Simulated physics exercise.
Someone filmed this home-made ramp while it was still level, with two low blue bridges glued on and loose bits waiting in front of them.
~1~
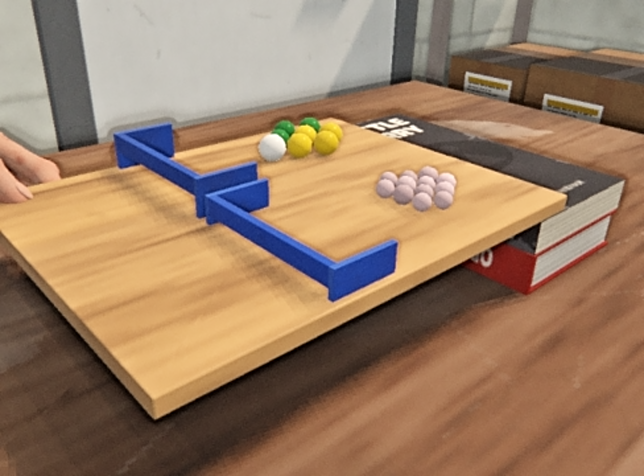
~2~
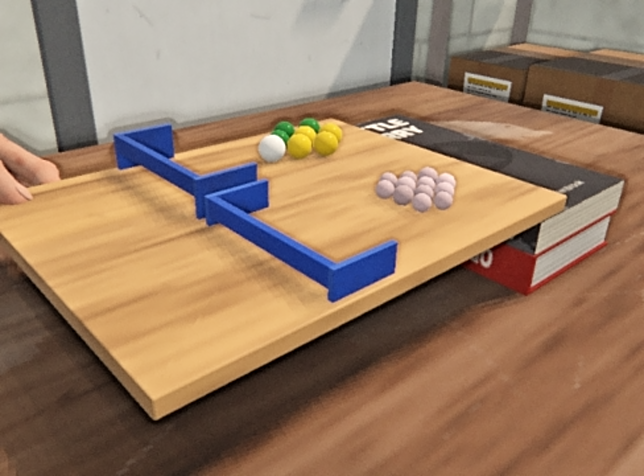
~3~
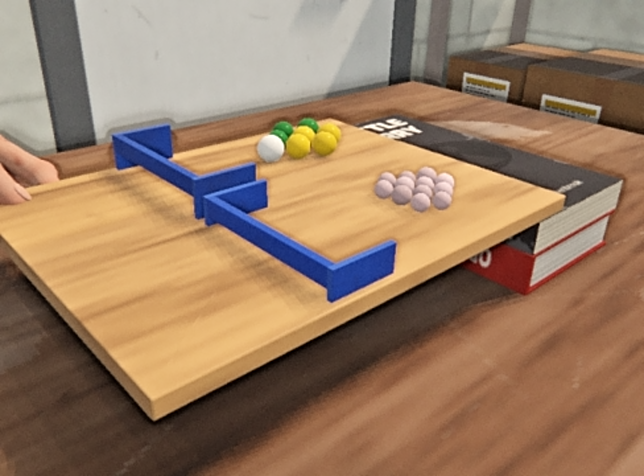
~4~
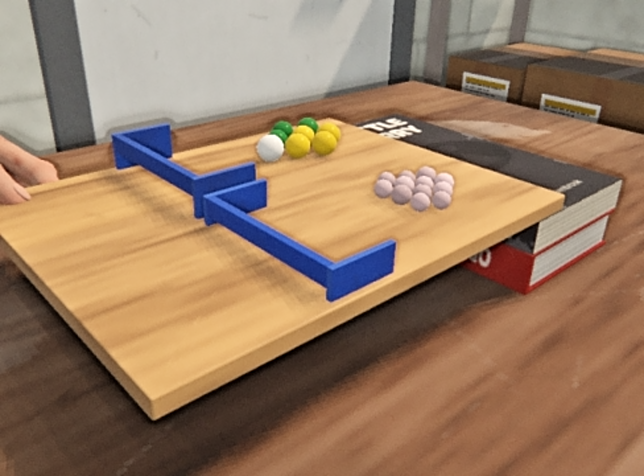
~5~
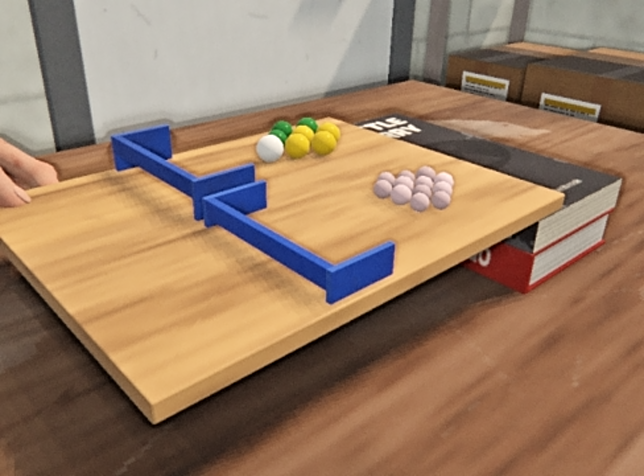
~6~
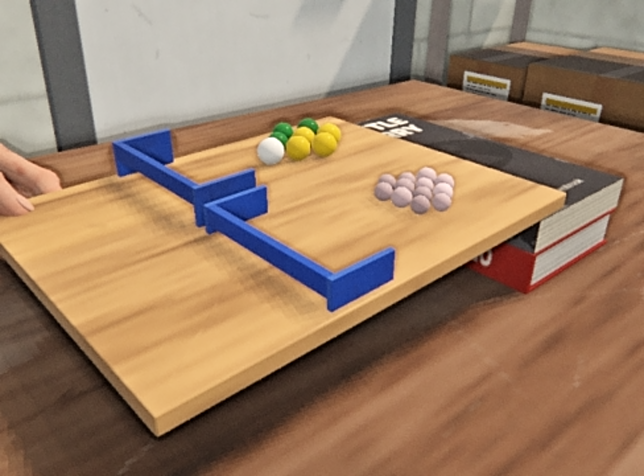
A person's fingers rest at the left edge of a pale wooden board on a brown table, seen from slightly above and to one side, with its right side on a black book and a red one. Two blue barriers cross the board, with green, yellow and white balls behind and small pale pink ones nearer. The board stays almost still, then its near left end dips slightly, the balls unmoving.
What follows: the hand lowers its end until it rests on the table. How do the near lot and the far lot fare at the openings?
My prediction: The near lot will likely find no way out; the far lot will likely find no way out.
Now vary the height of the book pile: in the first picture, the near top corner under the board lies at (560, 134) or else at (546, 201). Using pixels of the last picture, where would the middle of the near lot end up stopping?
It comes to rest centred at (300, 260) the first time and at (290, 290) the second time.
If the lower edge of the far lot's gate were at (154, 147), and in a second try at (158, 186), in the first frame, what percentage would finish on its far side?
I'd say some 100 in a hundred the first time, then 0 in a hundred.
Then, 0.33 s later than the last frame, board sloping at 7°; near lot on its way down; far lot on its way down.
Then, 0.68 s later than the last frame, board sloping at 12°; near lot has reached its gate; far lot has reached its gate.
Then, 1.10 s later than the last frame, board resting at 12°; near lot has reached its gate; far lot has reached its gate.
When it is over, board resting at 12°; near lot gathered behind its gate; far lot gathered behind its gate.
